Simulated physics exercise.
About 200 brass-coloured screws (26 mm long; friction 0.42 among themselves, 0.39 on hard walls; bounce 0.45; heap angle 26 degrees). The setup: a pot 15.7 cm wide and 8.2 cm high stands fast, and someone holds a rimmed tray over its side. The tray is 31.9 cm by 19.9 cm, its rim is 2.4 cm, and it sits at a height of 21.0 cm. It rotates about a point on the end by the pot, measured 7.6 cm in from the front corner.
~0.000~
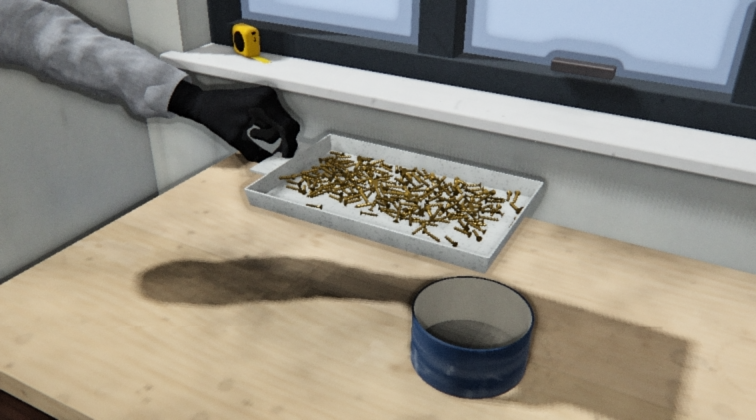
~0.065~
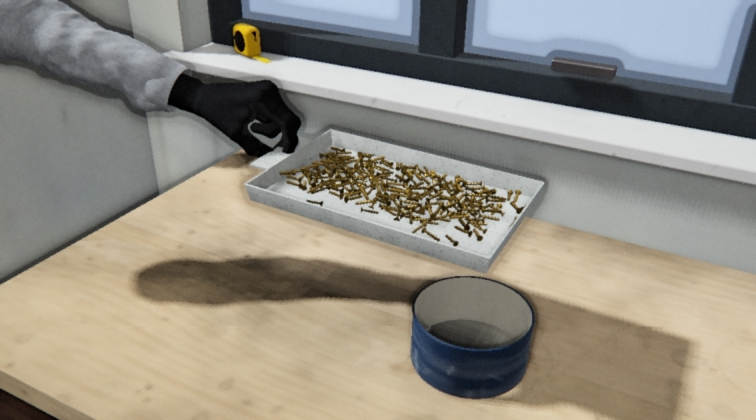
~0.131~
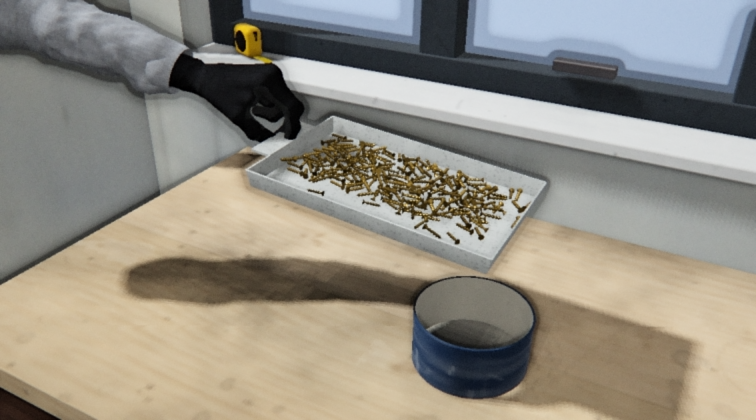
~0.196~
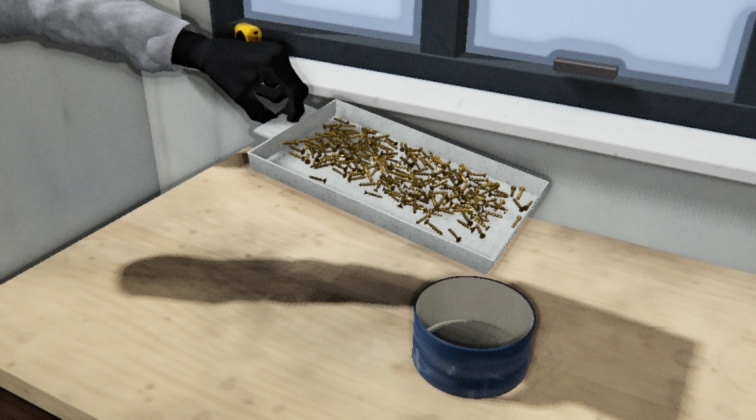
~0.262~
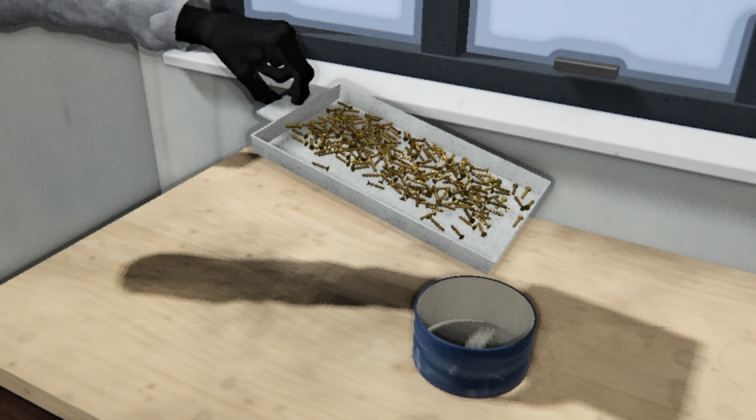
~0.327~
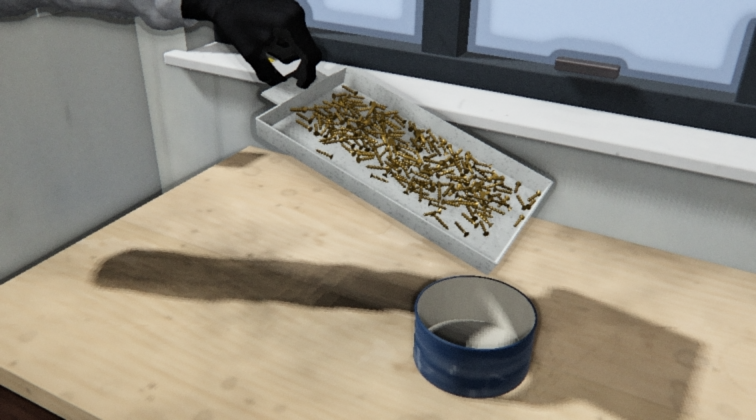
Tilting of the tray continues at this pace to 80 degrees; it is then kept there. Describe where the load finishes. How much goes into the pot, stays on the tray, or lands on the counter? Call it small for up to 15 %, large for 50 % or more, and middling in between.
Pot - small, left on the tray - middling, counter - large.
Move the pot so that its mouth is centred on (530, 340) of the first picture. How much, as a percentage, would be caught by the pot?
Roughly 45 percent would end up there.
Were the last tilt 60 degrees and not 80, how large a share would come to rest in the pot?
0 per cent.
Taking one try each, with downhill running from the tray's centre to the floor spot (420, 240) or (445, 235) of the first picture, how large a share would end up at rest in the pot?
First try: Around 5 percent; second try: Around 0 percent.
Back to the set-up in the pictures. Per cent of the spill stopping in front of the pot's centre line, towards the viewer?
Estimate: Close to 70 per cent of the pieces.
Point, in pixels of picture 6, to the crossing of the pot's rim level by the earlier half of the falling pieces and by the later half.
I'd mark about (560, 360) for the first half, then (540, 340) for the second.
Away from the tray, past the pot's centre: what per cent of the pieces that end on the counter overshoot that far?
That works out to about 100 percent.
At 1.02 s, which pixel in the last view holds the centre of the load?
(526, 232), roughly.
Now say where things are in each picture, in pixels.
In the first picture, tray tilt 0 degrees, front corners at (249, 188) and (486, 255); middle of the pieces at (396, 191); pot at (473, 310).
In the second picture, tray tilt 1 degrees, front corners at (249, 183) and (487, 255); middle of the pieces at (397, 189).
In the third picture, tray tilt 5 degrees, front corners at (251, 170) and (489, 256), lowest corner right front; middle of the pieces at (399, 181).
In the fourth picture, tray tilt 10 degrees, front corners at (253, 152) and (491, 257), lowest corner right front; middle of the pieces at (401, 172).
In the fifth picture, tray tilt 14 degrees, front corners at (256, 135) and (493, 259), lowest corner right front; middle of the pieces at (404, 163).
In the sixth picture, tray tilt 19 degrees, front corners at (261, 119) and (495, 260), lowest corner right front; middle of the pieces at (408, 154); pot at (476, 310). Its pace works out near 70 degrees a second.
After 0.74 s, tilt 48 degrees; the tray holds 100 %, the pot 0 %.
After 1.02 s, tilt 68 degrees; the tray holds 70 %, the pot 0 %.
After 1.39 s, tilt 80 degrees; the tray holds 50 %, the pot 0 %.
In the end, at 2.7 s, pot 0 %, tray 40 %, counter 60 %.
